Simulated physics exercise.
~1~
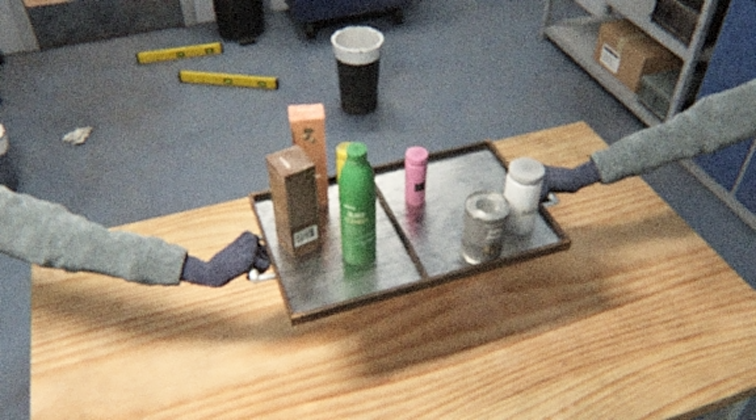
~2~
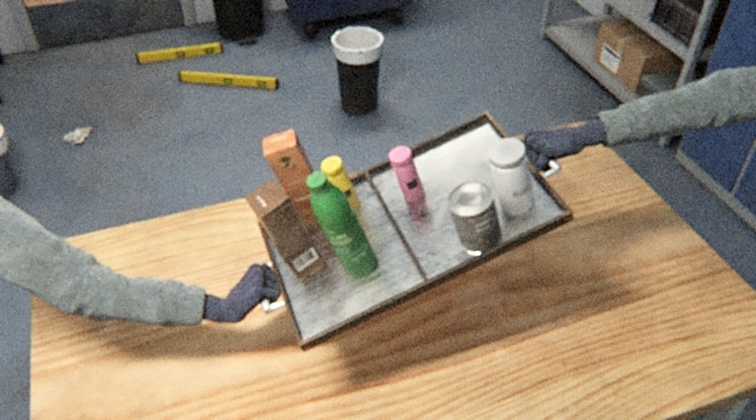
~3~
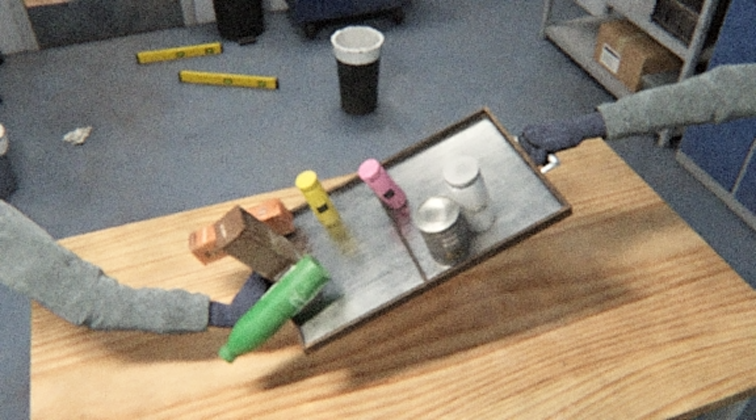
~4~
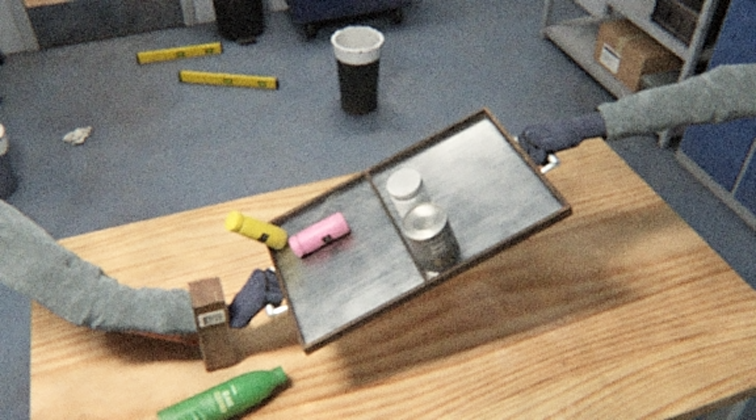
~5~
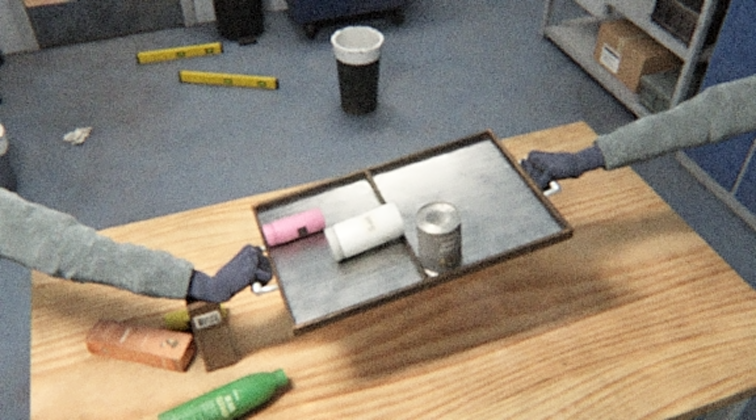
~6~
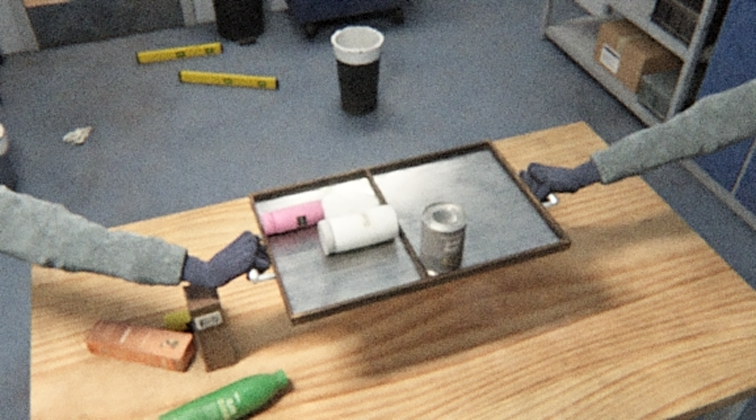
Two hands tip a tray left, spilling four containers and toppling two, then level it.
